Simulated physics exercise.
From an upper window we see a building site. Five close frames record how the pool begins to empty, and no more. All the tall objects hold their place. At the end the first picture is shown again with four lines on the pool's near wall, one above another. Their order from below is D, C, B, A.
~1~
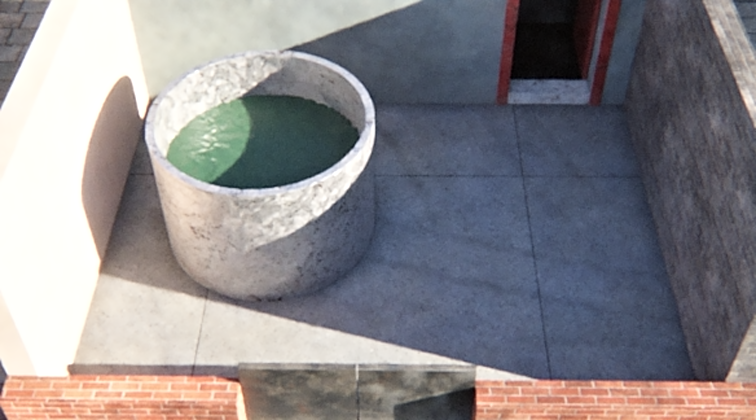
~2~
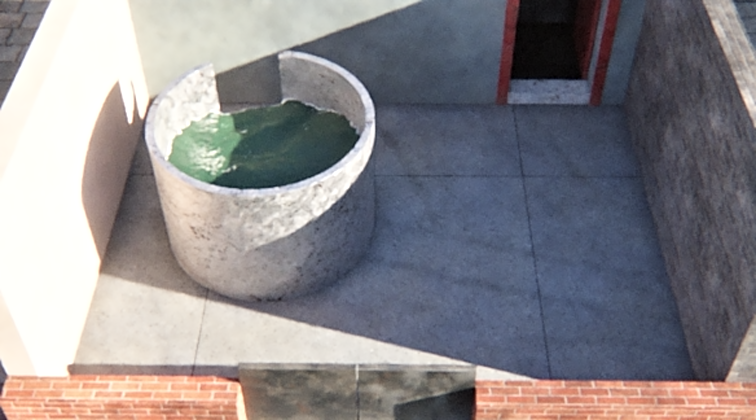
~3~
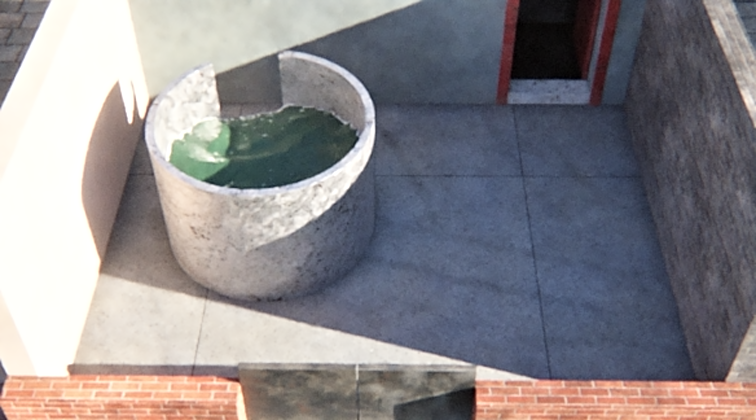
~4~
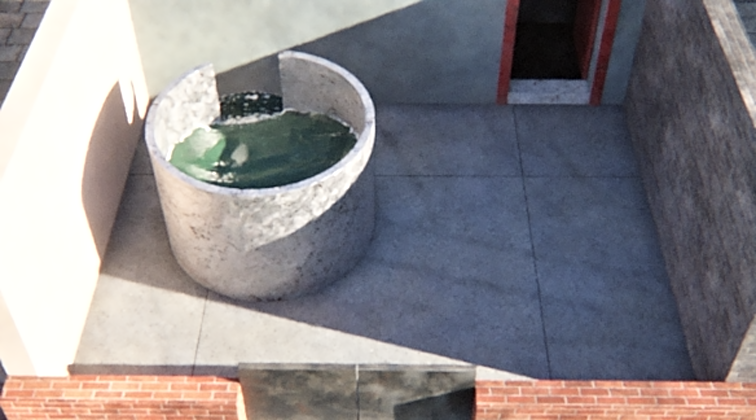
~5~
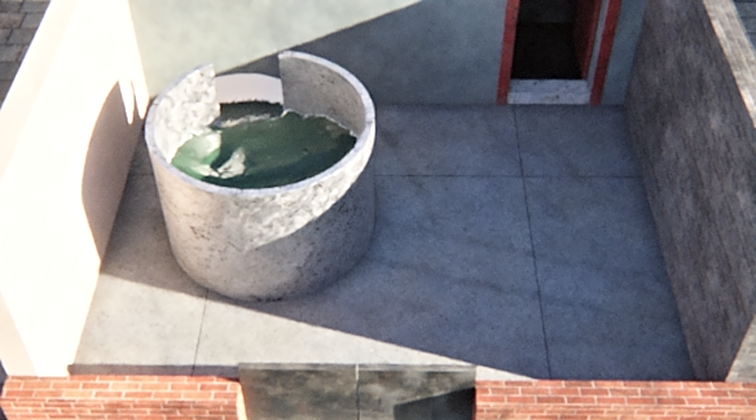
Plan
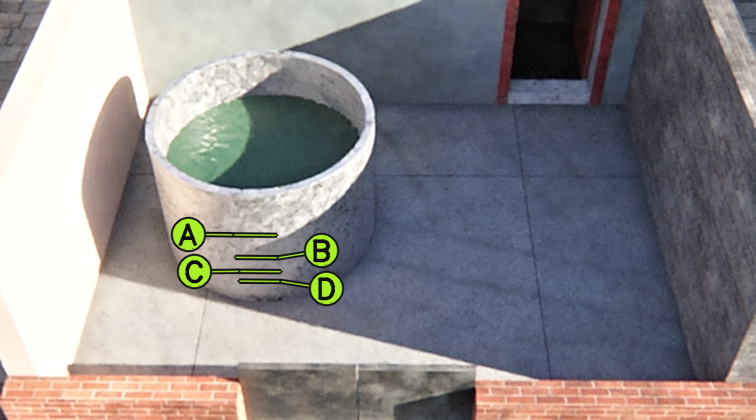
Green water in a round concrete pool starting to churn and slosh as a gap opens in the rim's far side.
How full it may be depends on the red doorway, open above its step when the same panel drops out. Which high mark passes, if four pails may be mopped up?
A will do.
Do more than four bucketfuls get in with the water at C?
No.
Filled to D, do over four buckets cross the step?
No.
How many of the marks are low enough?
All four.
On the marked copy, A at (254, 235); B at (257, 257); C at (259, 271); D at (260, 281); from the bottom up D, C, B, A.
With A, a splash gets over, under a bucket.
With B, nothing gets over.
With C, nothing gets over.
With D, nothing gets over.
